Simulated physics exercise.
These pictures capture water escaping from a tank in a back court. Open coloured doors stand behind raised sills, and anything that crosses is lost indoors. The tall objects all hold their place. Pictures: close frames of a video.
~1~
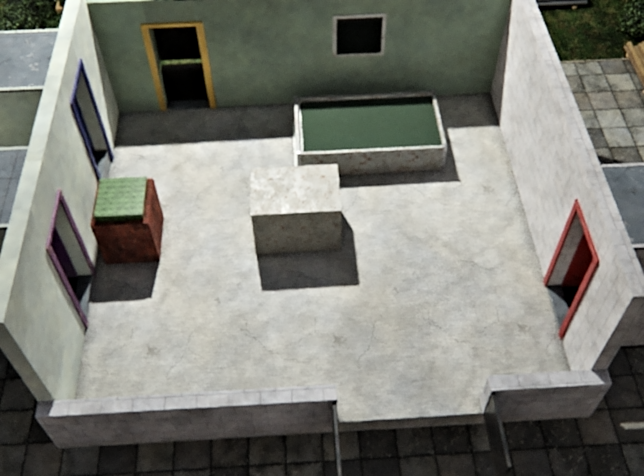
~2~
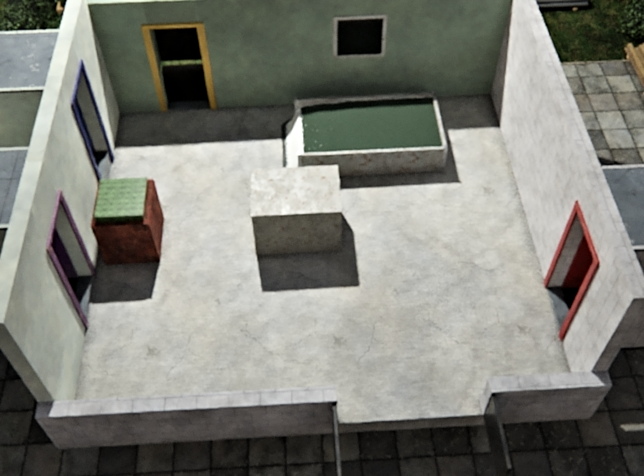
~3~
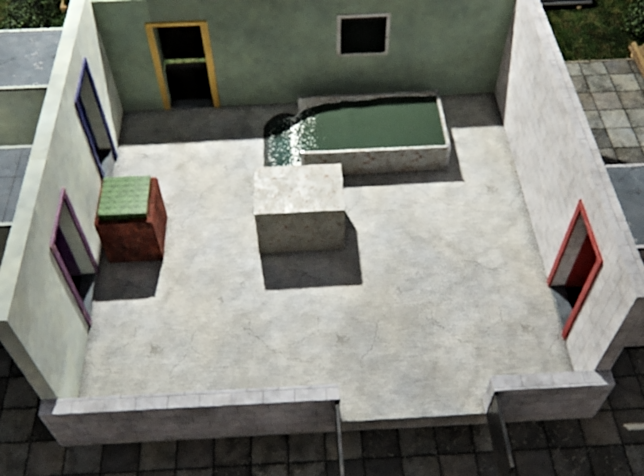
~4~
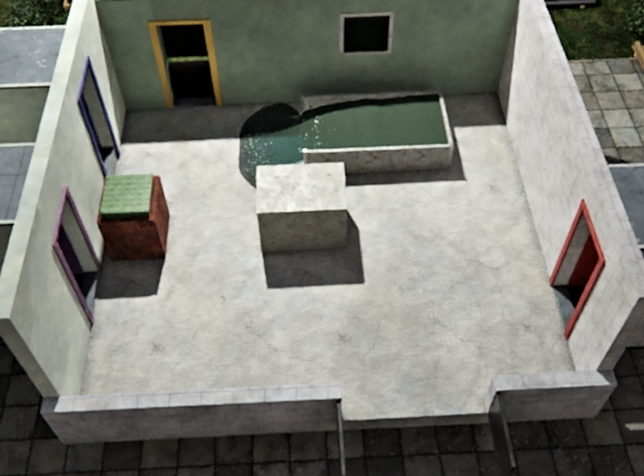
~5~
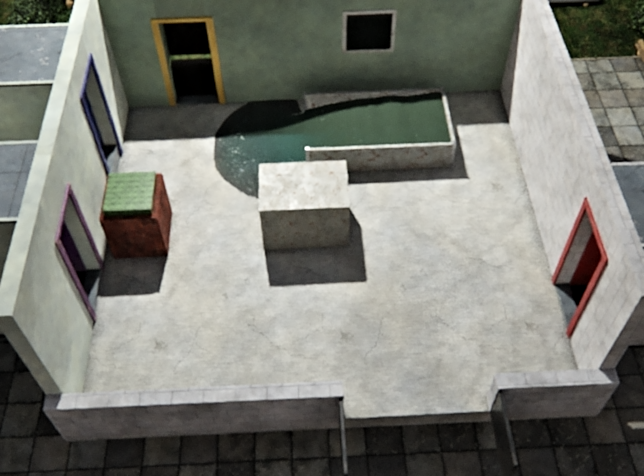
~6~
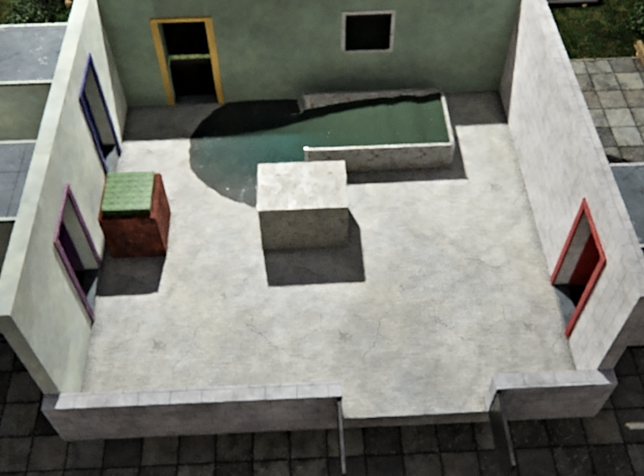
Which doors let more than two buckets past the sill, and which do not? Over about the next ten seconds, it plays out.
Here is the split: The purple door keeps it to two or fewer; the red door keeps it to two or fewer; the blue door keeps it to two or fewer; the yellow door lets more through.
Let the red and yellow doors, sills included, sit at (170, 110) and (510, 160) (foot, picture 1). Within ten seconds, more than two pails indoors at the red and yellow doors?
Looking at both, the red one gets flooded and the yellow one stays unflooded.
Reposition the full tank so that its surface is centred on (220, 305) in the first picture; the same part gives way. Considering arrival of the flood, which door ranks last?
Result: The red door.
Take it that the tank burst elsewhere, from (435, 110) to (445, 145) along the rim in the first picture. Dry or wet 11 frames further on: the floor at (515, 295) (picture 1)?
By then I'd expect it to be drenched.
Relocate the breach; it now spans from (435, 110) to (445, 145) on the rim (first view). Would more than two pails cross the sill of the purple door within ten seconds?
With the breach moved, the purple one stays within limits.
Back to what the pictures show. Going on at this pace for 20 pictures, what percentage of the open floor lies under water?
My estimate is near 35 per cent.
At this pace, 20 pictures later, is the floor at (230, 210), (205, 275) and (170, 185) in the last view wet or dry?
In turn, the points end up soaked, soaked and soaked.
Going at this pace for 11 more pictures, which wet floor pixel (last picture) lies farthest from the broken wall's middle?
About (103, 261).
A moment on, water covers 20 % of the floor; the purple door not reached, the red door not reached, the blue door wet at the sill, nothing in, the yellow door wet at the sill, nothing in.
Next, water covers 25 % of the floor; the purple door not reached, the red door not reached, the blue door wet at the sill, nothing in, the yellow door under two buckets in.
Then, water covers 35 % of the floor; the purple door wet at the sill, nothing in, the red door not reached, the blue door wet at the sill, nothing in, the yellow door over two buckets in.
Later, water covers 50 % of the floor; the purple door wet at the sill, nothing in, the red door not reached, the blue door wet at the sill, nothing in, the yellow door far over two buckets in.
In the end, water covers 70 % of the floor; the purple door wet at the sill, nothing in, the red door not reached, the blue door wet at the sill, nothing in, the yellow door far over two buckets in.
